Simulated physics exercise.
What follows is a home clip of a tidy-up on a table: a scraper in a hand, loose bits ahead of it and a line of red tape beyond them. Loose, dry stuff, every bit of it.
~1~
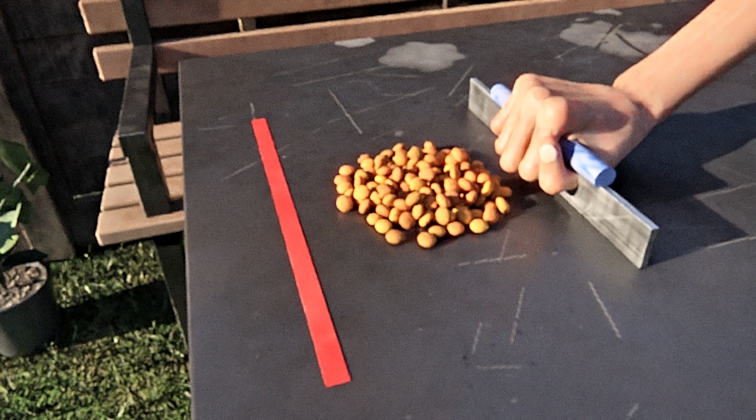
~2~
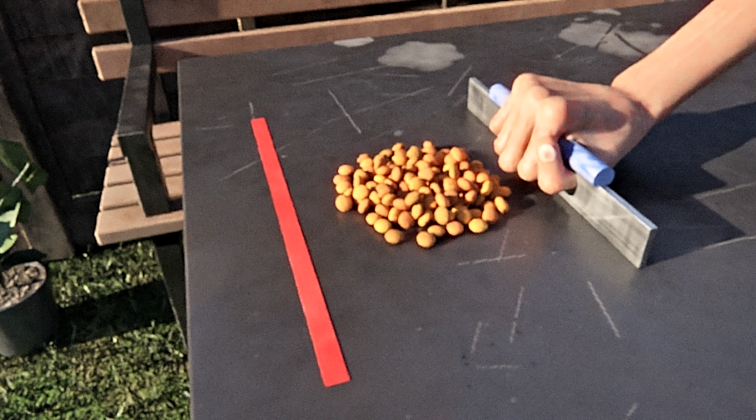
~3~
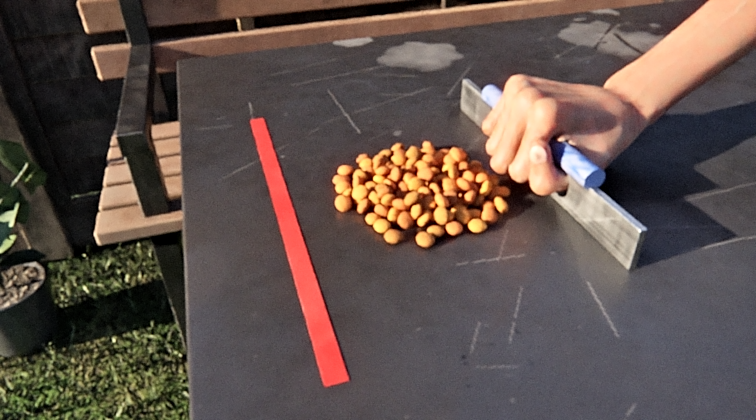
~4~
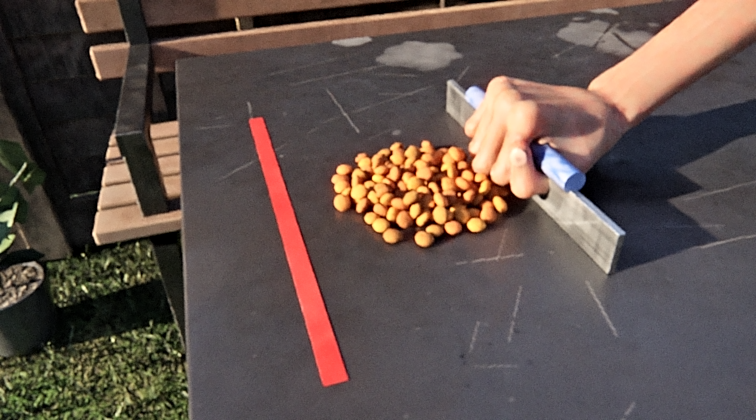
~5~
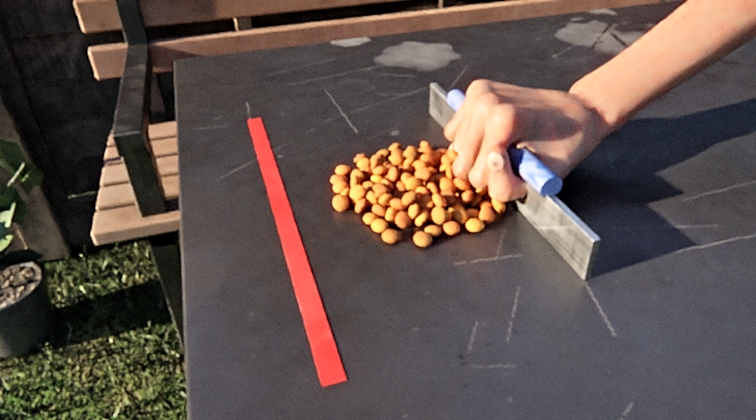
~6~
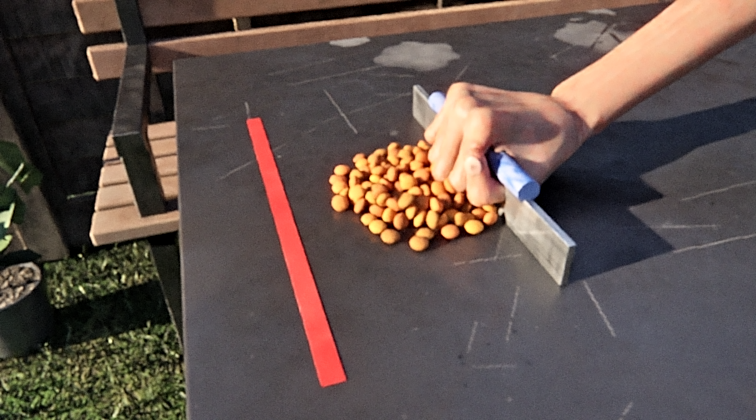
A hand held a scraper with a blue handle still on a dark table, then slid it left into the near side of a heap of small orange-brown bits, with red tape lying beyond them.
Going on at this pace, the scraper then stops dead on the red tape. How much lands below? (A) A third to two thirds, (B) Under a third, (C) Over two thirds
The answer is B.
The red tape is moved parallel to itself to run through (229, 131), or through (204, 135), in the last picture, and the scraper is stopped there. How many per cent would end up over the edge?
Note: Case one around 50 in a hundred, case two around 80 in a hundred.
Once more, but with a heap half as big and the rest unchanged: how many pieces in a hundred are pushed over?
My guess is about 0 per cent.
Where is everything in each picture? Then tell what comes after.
In the first frame, scraper (631, 230), at rest; red tape (261, 128), about a palm's width from the edge; edge at (184, 237); the heap (421, 188), bits of cat kibble.
In the second frame, scraper (629, 230), at rest.
In the third frame, scraper (620, 232); the heap (420, 188).
In the fourth frame, scraper (599, 236).
In the fifth frame, scraper (575, 241); the heap (417, 187).
In the sixth frame, scraper (552, 246); red tape (256, 127); edge at (179, 237); the heap (415, 189), roughly a quarter pushed along.
Just after the last frame, scraper still moving, near (373, 164); heap all on the table, its front near (264, 219).
A moment on, scraper stopped at the red tape; heap about a tenth over the edge.
When it is over, scraper stopped at the red tape; heap about a tenth over the edge.
